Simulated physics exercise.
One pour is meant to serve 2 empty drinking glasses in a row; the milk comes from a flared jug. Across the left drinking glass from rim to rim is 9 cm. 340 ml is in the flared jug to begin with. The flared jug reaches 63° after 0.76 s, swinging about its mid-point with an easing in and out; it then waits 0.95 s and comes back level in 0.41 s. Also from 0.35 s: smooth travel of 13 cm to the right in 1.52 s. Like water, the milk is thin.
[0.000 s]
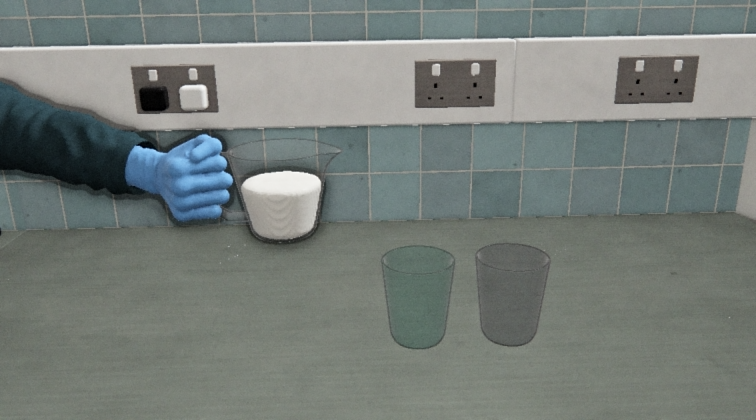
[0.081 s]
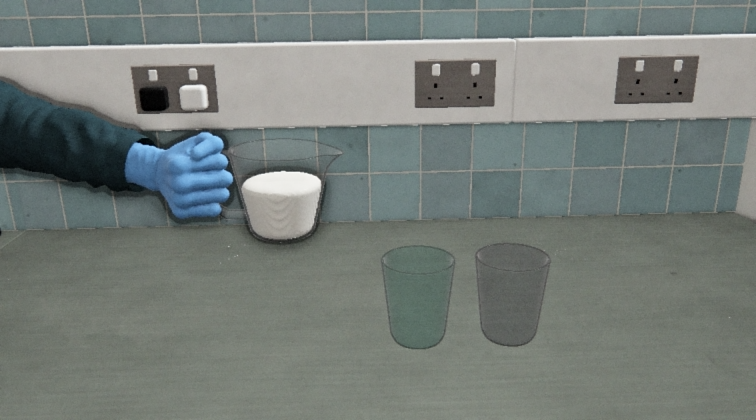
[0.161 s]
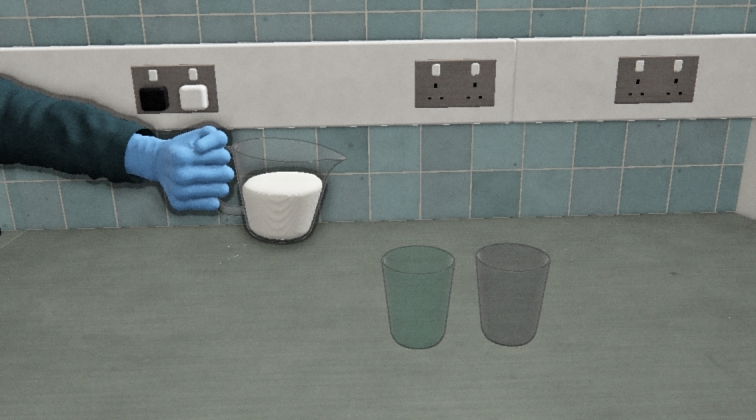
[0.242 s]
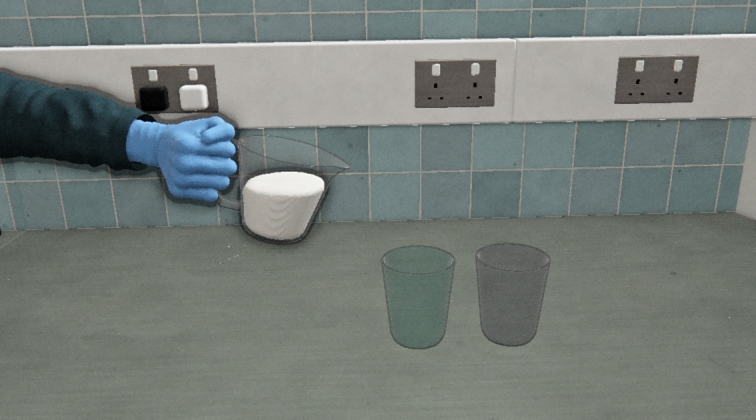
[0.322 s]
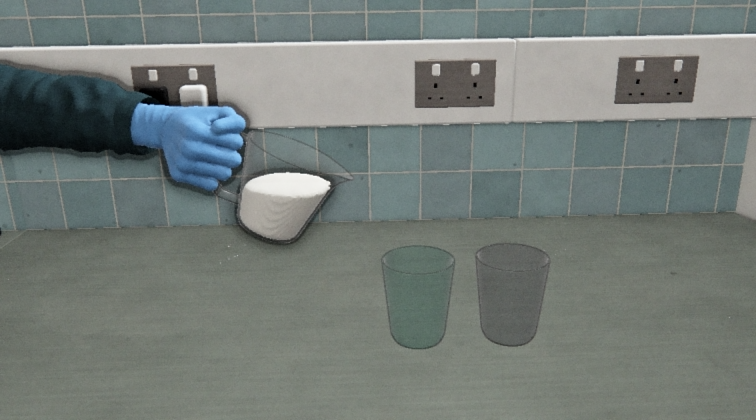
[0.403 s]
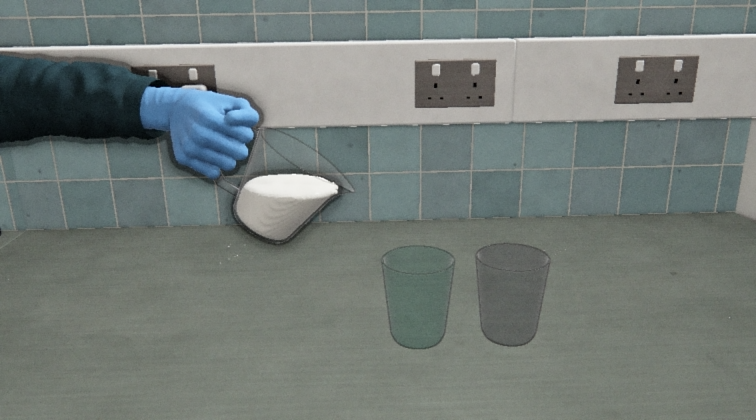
On a grey-green counter against a blue-tiled wall with sockets, a blue-gloved hand is beside a flared jug of white milk, with two empty glasses to the right. The jug leans slightly to the right at first, then tilts further and faster as the hand rises and shifts rightward with it.
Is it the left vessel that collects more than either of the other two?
Most goes into the starting one.
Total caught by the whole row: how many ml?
If you add every vessel, it's close to 220 ml.
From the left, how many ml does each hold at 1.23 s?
I'd say roughly 190 ml on the left and roughly 0 ml on the right.
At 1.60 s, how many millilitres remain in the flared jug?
Some 90 ml.
By 0.88 s the tilt is 63° and from the left they hold 95 ml, 0 ml, the flared jug 200 ml, and 5 ml is on the work surface.
By 1.23 s the tilt is 63° and from the left they hold 195 ml, 0 ml, the flared jug 125 ml, and 10 ml is on the work surface.
By 1.60 s the tilt is 63° and from the left they hold 220 ml, 0 ml, the flared jug 90 ml, and 15 ml is on the work surface.
By 2.00 s the tilt is 13° and from the left they hold 220 ml, 5 ml, the flared jug 80 ml, and 35 ml is on the work surface.
At rest from the left they hold 220 ml, 5 ml, the flared jug 80 ml, and 35 ml is on the work surface.
